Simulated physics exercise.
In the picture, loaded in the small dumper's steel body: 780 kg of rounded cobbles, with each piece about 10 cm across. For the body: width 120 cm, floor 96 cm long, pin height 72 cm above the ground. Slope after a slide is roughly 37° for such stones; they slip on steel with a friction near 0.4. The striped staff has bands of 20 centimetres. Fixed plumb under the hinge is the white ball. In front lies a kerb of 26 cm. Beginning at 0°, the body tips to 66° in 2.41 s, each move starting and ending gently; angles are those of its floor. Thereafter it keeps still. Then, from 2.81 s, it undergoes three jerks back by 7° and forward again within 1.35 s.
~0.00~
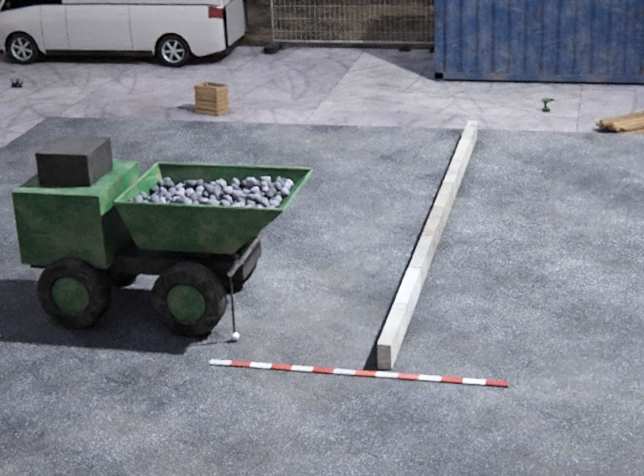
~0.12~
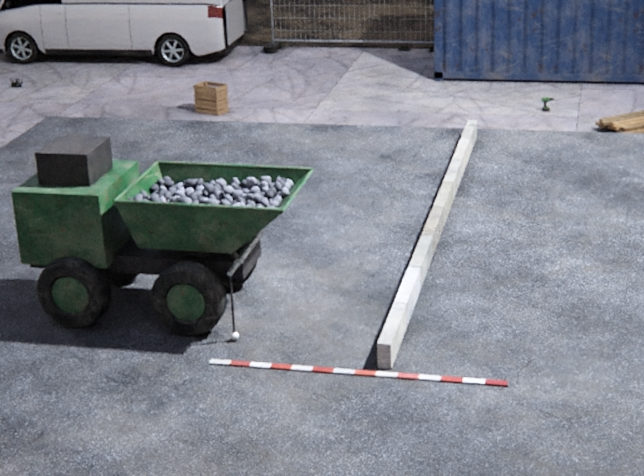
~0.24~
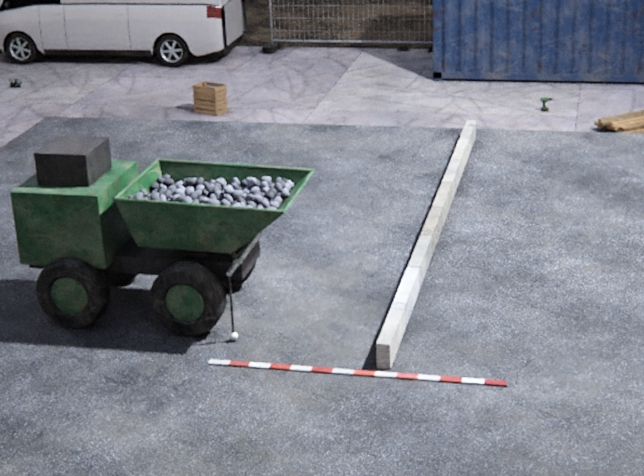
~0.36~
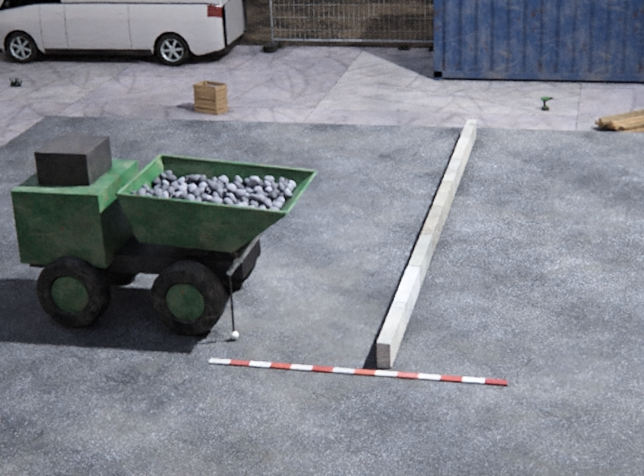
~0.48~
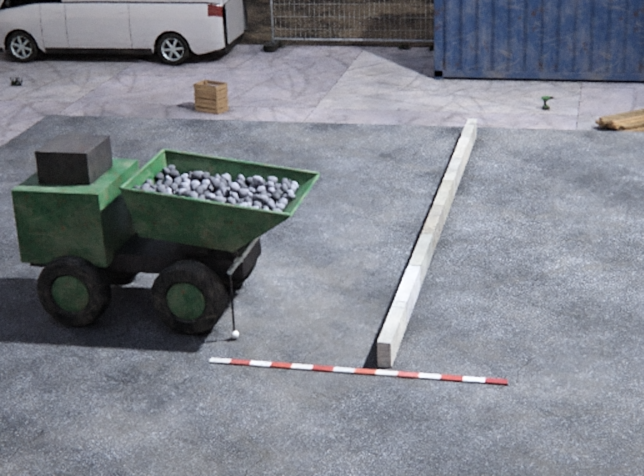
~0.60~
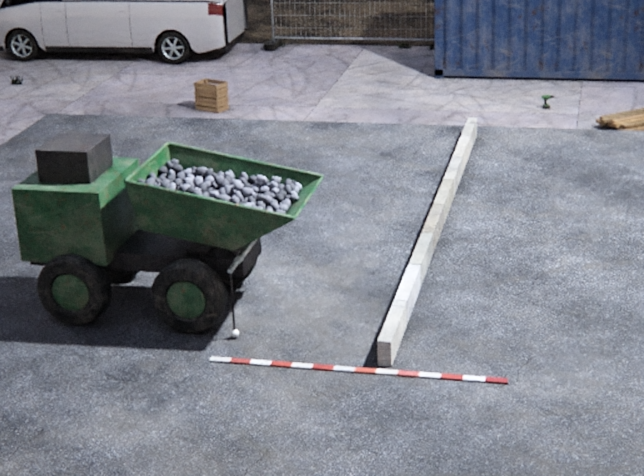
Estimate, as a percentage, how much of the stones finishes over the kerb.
I would say roughly 0 per cent.
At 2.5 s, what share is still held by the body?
About 45 per cent.
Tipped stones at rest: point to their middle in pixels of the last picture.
Their middle is at about (362, 306).
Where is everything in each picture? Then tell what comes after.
In the first frame, the body is at 0°, its lip at (283, 211); the top of the load is at (250, 185).
In the second frame, the body is at 0°, its lip at (283, 211); the top of the load is at (250, 185); the stones move at 0.1 m/s on average.
The third frame shows lip at (284, 212), floor tilted 2°, highest stones at (242, 184); the stones move at 0.2 m/s on average.
In the fourth frame, the body is at 4°, its lip at (287, 213); the top of the load is at (221, 182); the stones move at 0.2 m/s on average.
In the fifth frame, the body is at 7°, its lip at (290, 216); the top of the load is at (181, 178); the stones move at 0.3 m/s on average.
In the sixth frame, the body is at 10°, its lip at (294, 219); the top of the load is at (179, 171); the stones move at 0.3 m/s on average.
After 1.8 s the floor is at 56°; 100 % in the body; the foremost stones are at (332, 253).
After 2.5 s the floor is at 66°; 46 % in the body, 54 % on this side of the kerb; the foremost stones are at (392, 306).
After 4.6 s the floor is at 66°; 0 % in the body, 98 % on this side of the kerb, 2 % over the kerb; the foremost stones are at (469, 320).
After 7.4 s the floor is at 66°; 0 % in the body, 98 % on this side of the kerb, 2 % over the kerb; the foremost stones are at (469, 320).
